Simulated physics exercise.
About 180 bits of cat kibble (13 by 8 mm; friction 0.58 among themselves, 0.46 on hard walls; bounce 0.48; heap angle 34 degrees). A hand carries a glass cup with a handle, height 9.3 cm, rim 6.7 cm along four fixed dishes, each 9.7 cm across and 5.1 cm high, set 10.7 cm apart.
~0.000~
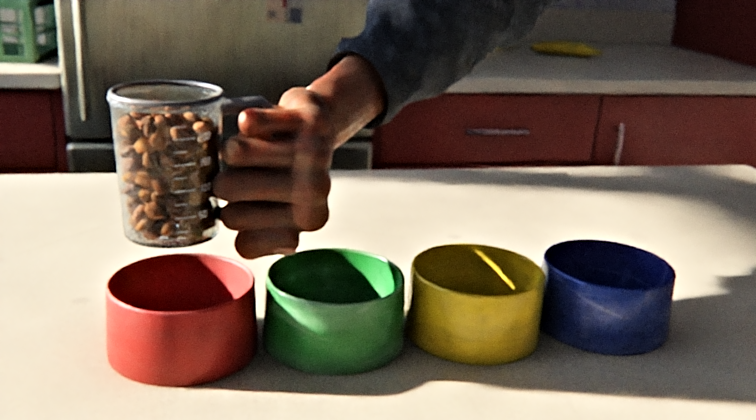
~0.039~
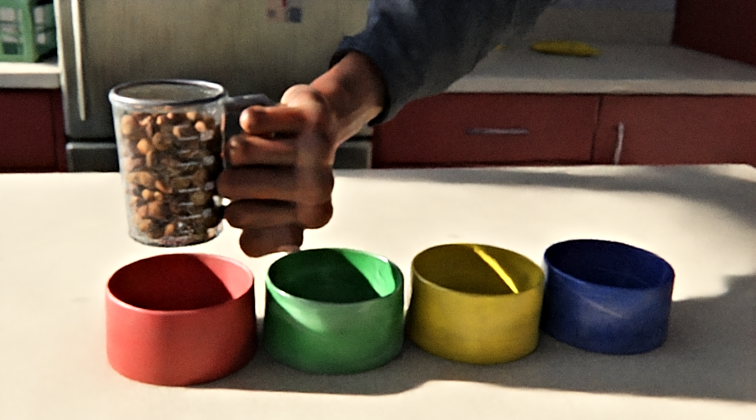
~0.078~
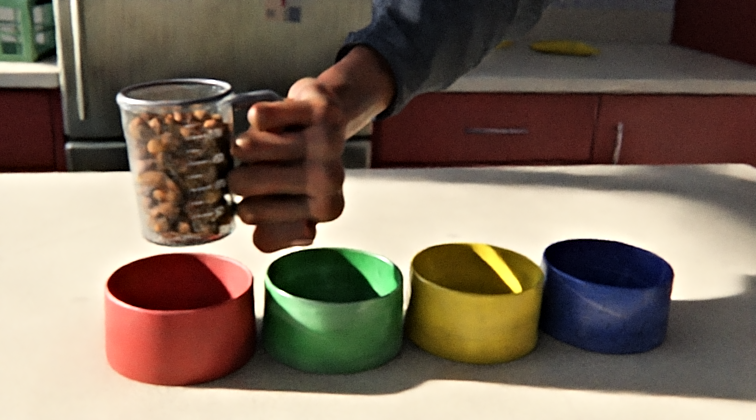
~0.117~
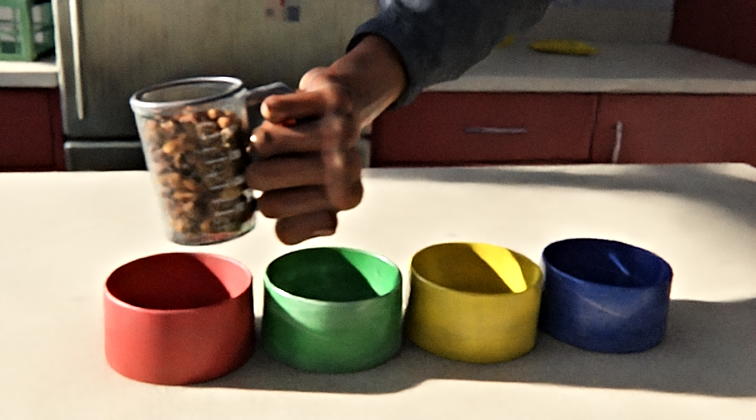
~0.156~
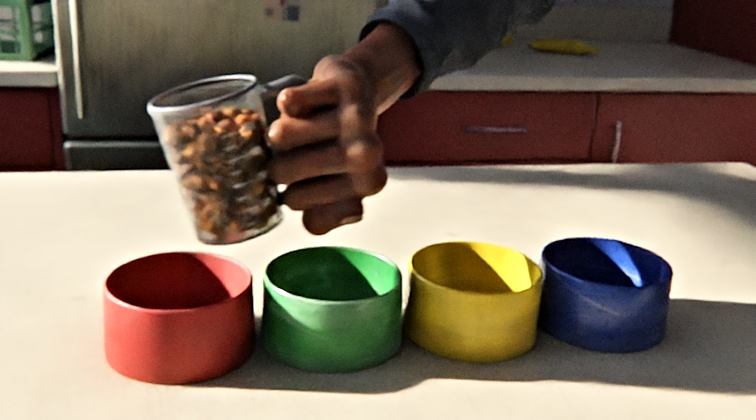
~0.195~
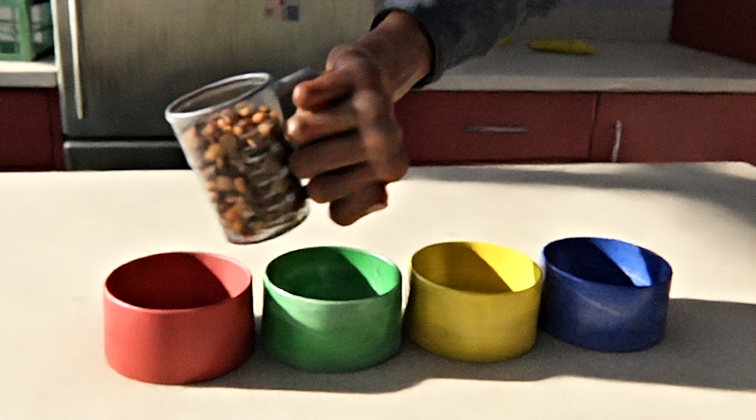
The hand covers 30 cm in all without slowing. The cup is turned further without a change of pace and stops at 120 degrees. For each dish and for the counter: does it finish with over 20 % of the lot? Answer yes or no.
Red dish: No; blue dish: No; green dish: No; yellow dish: Yes; on the counter: No.
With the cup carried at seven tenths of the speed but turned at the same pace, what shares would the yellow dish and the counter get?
Yellow 80, counter 10.
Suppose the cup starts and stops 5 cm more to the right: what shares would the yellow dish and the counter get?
Then: Yellow 10; counter 0.
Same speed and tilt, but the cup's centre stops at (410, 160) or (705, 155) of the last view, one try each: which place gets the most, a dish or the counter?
The winner: Green, then blue.
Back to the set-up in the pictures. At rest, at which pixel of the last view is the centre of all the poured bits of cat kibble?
At about (479, 300).
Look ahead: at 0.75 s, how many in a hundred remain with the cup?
Roughly 95 per cent.
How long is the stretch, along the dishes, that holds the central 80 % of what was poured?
Roughly 6 cm.
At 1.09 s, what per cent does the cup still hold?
Some 55 per cent of the load.
After 0.53 s, tilt 69 degrees; cup holds 100 %.
After 0.75 s, tilt 101 degrees; cup holds 95 %.
After 1.09 s, tilt 120 degrees; cup holds 55 %, yellow 40 %.
In the end, at 2.0 s, red 0 %, blue 0 %, green 0 %, yellow 95 %, counter 0 %.
